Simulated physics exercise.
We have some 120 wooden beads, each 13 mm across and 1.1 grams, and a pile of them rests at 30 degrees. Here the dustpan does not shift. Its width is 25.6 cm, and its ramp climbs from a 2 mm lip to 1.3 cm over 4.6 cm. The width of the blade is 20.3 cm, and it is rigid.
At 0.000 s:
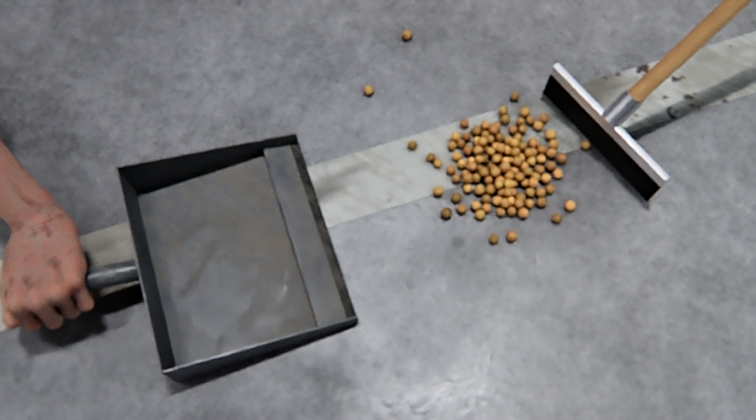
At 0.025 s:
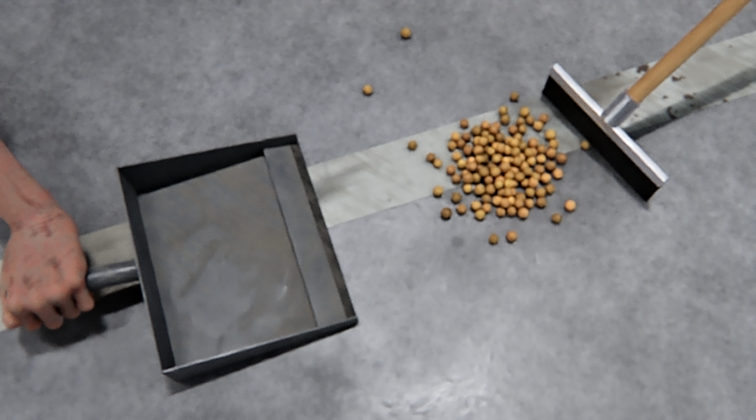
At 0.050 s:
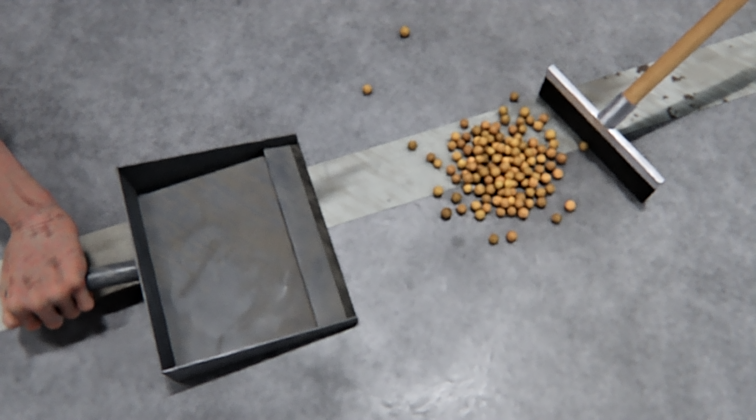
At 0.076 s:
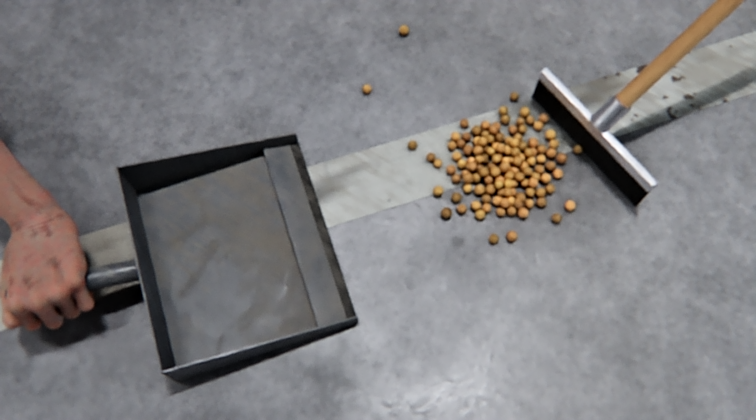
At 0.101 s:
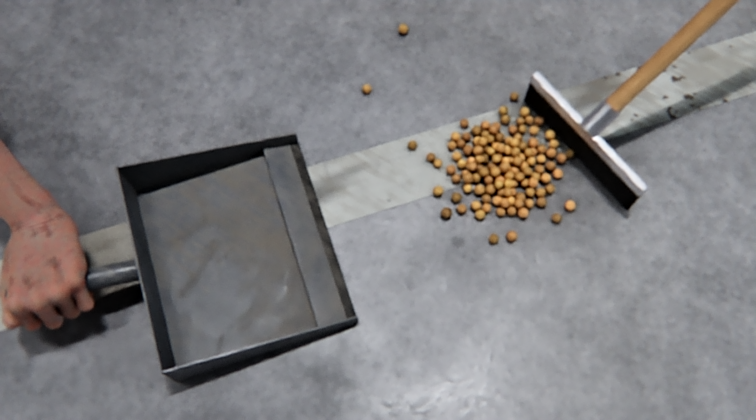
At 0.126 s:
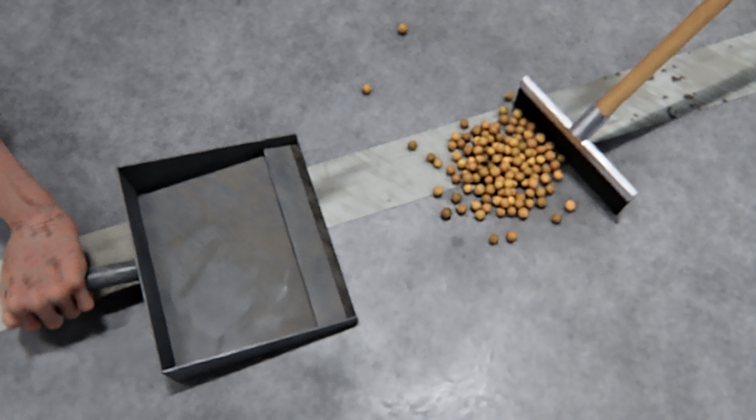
A squeegee-like blade on a wooden handle sliding left into a pile of wooden beads while a hand holds a dustpan still.
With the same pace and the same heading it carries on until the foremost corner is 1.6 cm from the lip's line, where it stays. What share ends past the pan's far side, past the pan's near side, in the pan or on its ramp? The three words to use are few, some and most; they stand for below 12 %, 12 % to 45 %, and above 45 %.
Far side: Few, near side: Some, pan: Some.
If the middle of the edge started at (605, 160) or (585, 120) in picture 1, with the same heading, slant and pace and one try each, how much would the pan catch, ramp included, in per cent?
First try about 15 per cent, second about 20 per cent.
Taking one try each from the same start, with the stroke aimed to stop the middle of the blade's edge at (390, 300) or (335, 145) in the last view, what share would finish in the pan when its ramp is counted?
About 15 and 10 per cent.
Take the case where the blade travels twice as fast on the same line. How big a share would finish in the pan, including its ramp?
About 35 %.
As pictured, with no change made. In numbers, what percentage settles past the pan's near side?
I'd say around 20 percent.
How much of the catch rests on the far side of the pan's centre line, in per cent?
About 30 %.
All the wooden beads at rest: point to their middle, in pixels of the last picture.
Resting centre estimate: Around (344, 258).
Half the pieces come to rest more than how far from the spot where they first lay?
About 24 cm.
After 0.36 s, middle of the blade 19 cm from the lip; 0 % over the lip, far side 5 %, near side 0 %.
After 0.51 s, middle of the blade 10 cm from the lip; 0 % over the lip, far side 5 %, near side 15 %.
After 0.79 s, middle of the blade 5 cm from the lip; 25 % over the lip, far side 10 %, near side 20 %.
By 1.4 s all is still; far side 10 %, near side 20 %, pan 25 %, in front of the lip or behind the blade 45 %.
